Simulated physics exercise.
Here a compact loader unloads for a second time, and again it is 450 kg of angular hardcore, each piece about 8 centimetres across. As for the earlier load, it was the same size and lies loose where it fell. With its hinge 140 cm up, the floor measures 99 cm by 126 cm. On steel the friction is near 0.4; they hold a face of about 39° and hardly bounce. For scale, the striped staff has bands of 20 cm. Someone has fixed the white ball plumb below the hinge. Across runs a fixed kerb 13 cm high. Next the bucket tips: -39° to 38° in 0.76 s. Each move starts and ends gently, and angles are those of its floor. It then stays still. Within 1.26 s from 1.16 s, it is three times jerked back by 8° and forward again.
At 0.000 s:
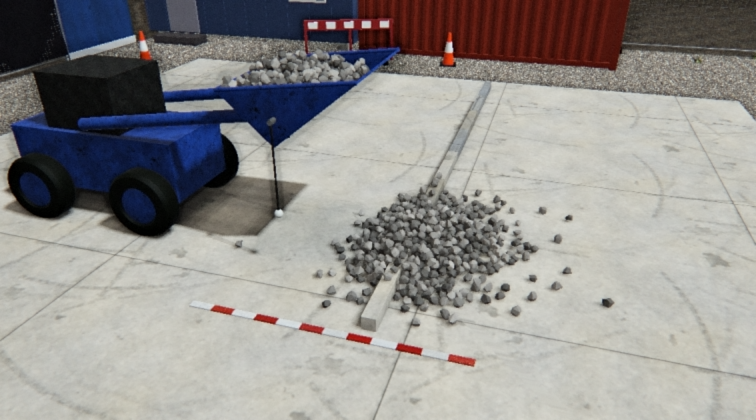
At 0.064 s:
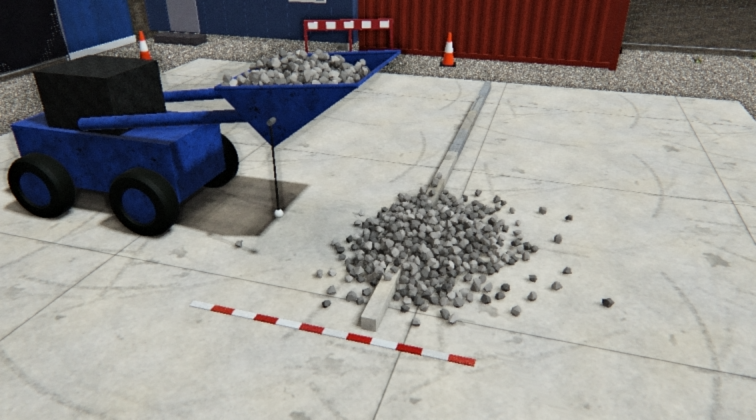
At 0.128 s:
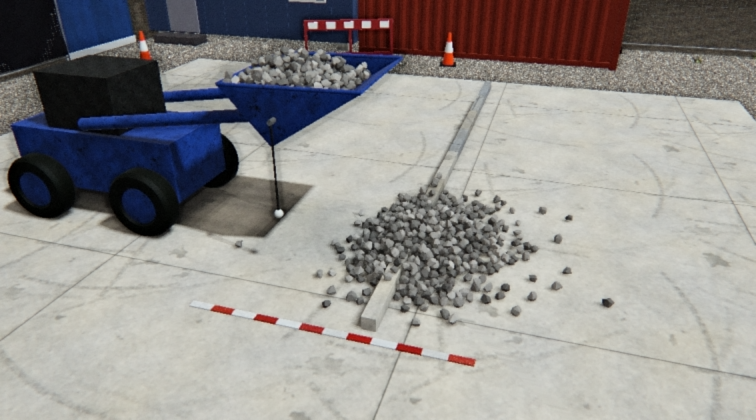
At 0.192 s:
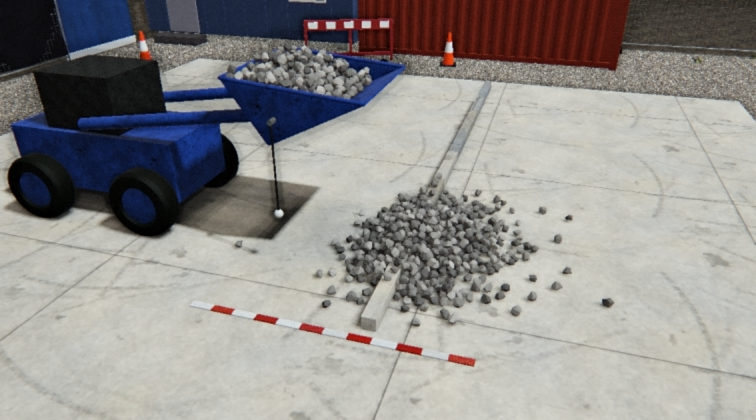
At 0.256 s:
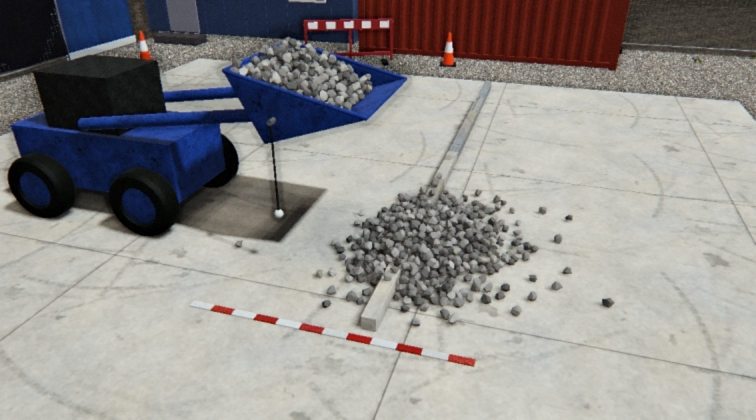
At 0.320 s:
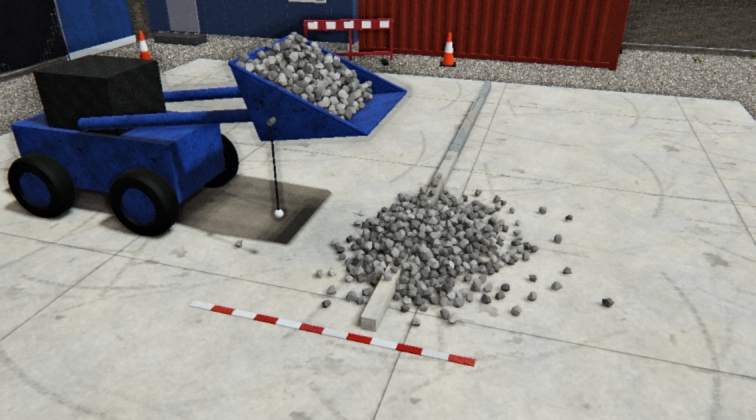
Blue wheeled loader tilting its raised bucket of grey stones forward, lip lowering and stones shifting, beside a still heap across a kerb.
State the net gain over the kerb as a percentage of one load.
40 %.
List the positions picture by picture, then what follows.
Lip at (357, 83), floor tilted -39°, highest stones at (309, 60). The earlier load is highest near (414, 219), 28 cm above ground level, 37 % on this side of the kerb, 63 % over the kerb, in the first picture.
Lip at (358, 86), floor tilted -37°, highest stones at (302, 59); the stones move at 0.2 m/s on average, in the second picture.
Lip at (361, 93), floor tilted -33°, highest stones at (299, 57); the stones move at 0.3 m/s on average, in the third picture.
The bucket is at -27°, its lip at (364, 105); the top of the load is at (289, 52); the stones move at 0.5 m/s on average, in the fourth picture.
Lip at (367, 119), floor tilted -19°, highest stones at (287, 47); the stones move at 0.6 m/s on average, in the fifth picture.
Lip at (368, 135), floor tilted -10°, highest stones at (290, 43); the stones move at 0.6 m/s on average, in the sixth picture.
After 0.6 s the floor is at 26°; in per cent of one load, 100 in the bucket, 37 on this side of the kerb, 63 over the kerb; the foremost stones are at (558, 259).
After 0.9 s the floor is at 38°; in per cent of one load, 93 in the bucket, 44 on this side of the kerb, 63 over the kerb; the foremost stones are at (558, 259).
After 2.9 s the floor is at 38°; in per cent of one load, 0 in the bucket, 97 on this side of the kerb, 103 over the kerb; the foremost stones are at (558, 267).
After 5.6 s the floor is at 38°; in per cent of one load, 0 in the bucket, 97 on this side of the kerb, 103 over the kerb; the foremost stones are at (558, 267). Net gain over the kerb, 40.
